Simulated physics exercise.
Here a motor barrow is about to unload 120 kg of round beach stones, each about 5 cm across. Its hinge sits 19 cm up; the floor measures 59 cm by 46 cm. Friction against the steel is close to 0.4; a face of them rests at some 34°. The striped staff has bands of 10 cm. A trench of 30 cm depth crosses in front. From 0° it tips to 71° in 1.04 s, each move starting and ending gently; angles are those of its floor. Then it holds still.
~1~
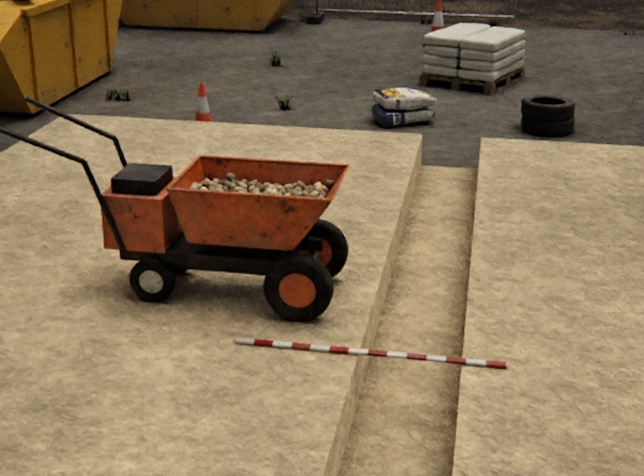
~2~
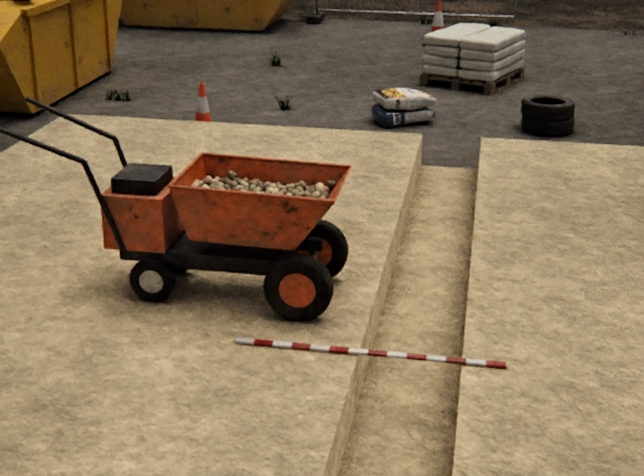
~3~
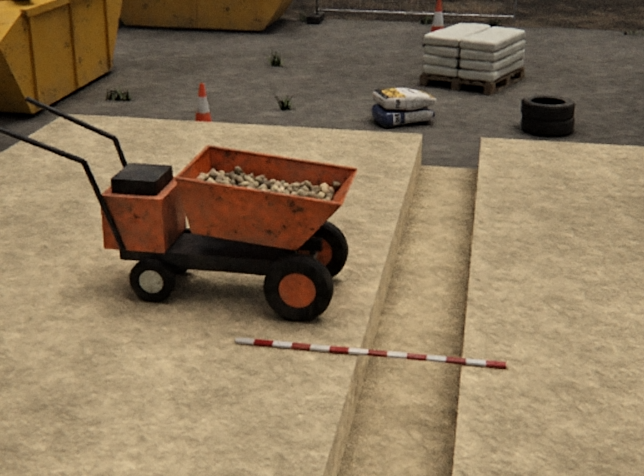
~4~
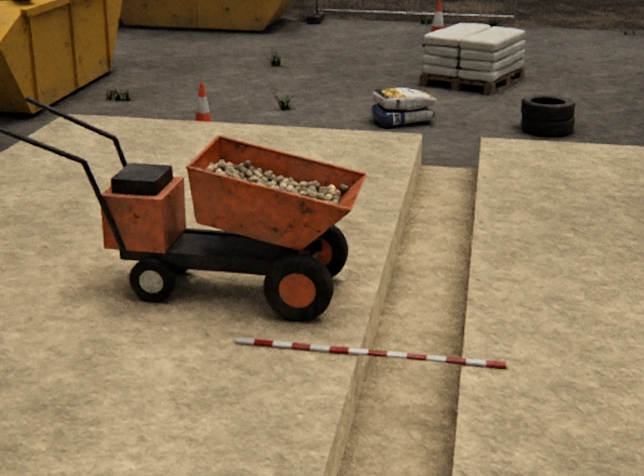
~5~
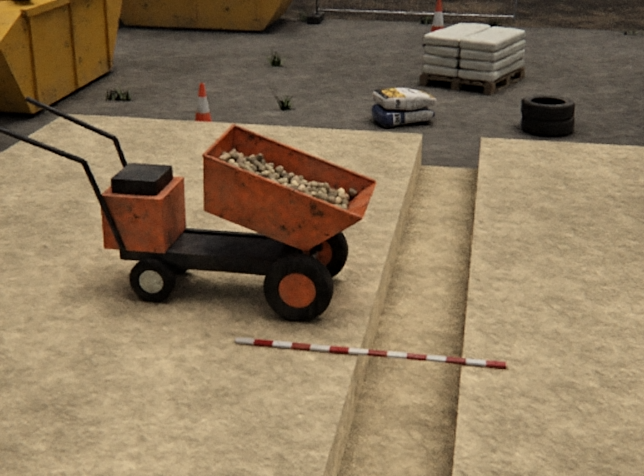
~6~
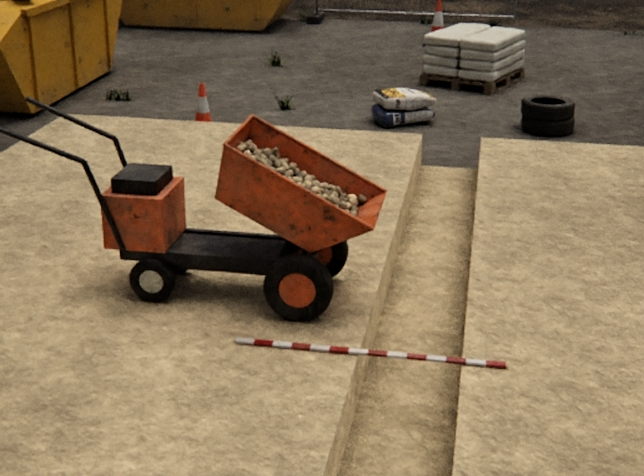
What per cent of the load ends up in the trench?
About 88 per cent.
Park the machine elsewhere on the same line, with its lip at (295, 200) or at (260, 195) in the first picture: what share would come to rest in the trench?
Near 100 per cent from the first place, 80 from the second.
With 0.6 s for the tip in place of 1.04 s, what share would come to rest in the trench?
It would be near 75 per cent.
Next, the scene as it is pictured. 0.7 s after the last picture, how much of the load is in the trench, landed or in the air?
Some 30 per cent.
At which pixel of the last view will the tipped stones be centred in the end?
Their middle is at about (437, 346).
Then, 0.3 s after the last picture the floor is at 60°, 100 % in the skip; the foremost stones are at (396, 255).
Then, 0.7 s after the last picture the floor is at 71°, 66 % in the skip, 32 % in the trench, 2 % past the trench; the foremost stones are at (477, 303).
Then, 1.0 s after the last picture the floor is at 71°, 27 % in the skip, 60 % in the trench, 12 % past the trench; the foremost stones are at (577, 310).
Then, 3.0 s after the last picture the floor is at 71°, 0 % in the skip, 88 % in the trench, 12 % past the trench; the foremost stones are past the picture's edge.
